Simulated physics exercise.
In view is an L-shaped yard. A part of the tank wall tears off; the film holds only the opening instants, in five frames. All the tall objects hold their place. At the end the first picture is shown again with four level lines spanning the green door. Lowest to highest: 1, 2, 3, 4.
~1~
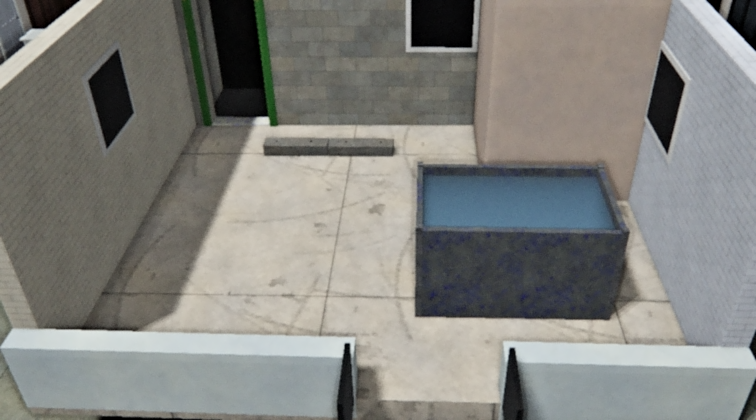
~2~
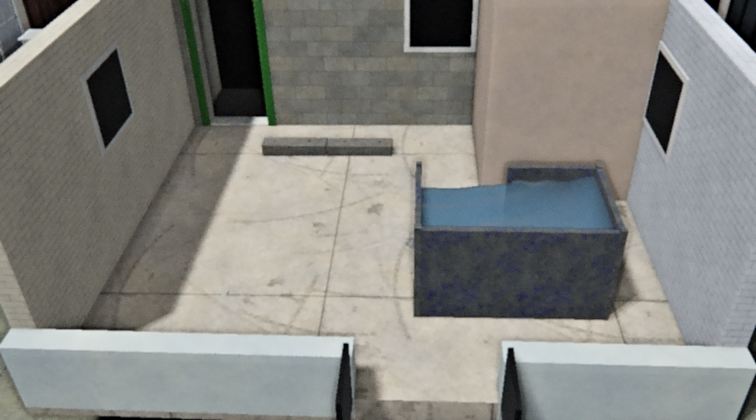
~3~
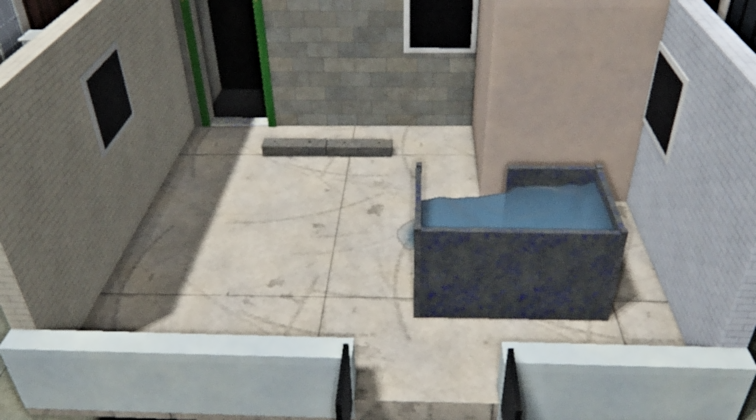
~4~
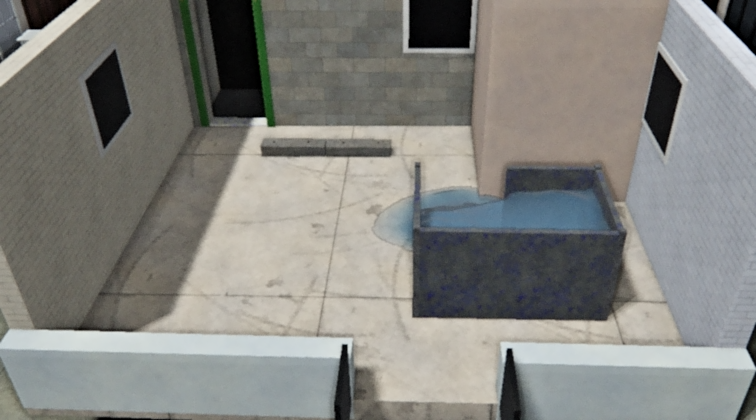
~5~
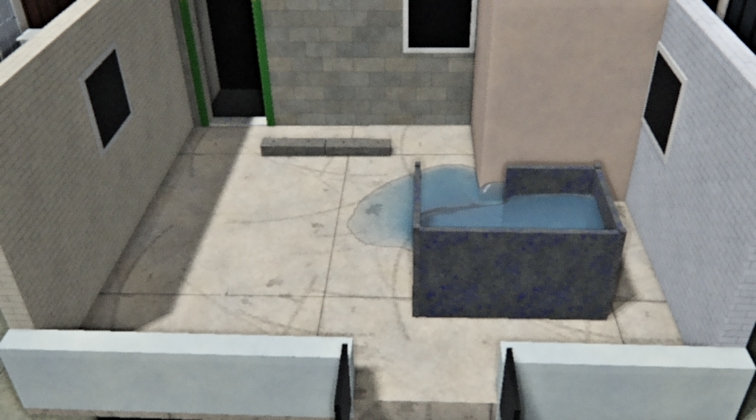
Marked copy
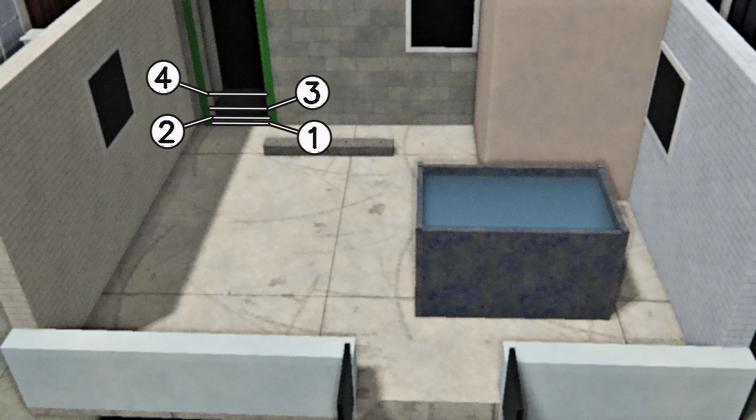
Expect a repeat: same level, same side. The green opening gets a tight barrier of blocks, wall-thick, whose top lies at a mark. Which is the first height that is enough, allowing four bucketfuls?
Line 3.
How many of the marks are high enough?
Two of them.
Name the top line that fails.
2.
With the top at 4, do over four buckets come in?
No, that is safe.
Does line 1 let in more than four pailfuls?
Yes, it does.
On the marked copy, 1 at (241, 123); 2 at (240, 117); 3 at (239, 108); 4 at (236, 94); from the bottom up 1, 2, 3, 4.
For line 1, dozens of bucketfuls pour in.
For line 2, about 11 bucketfuls get in.
For line 3, a bucket or two gets in.
For line 4, nothing gets over.
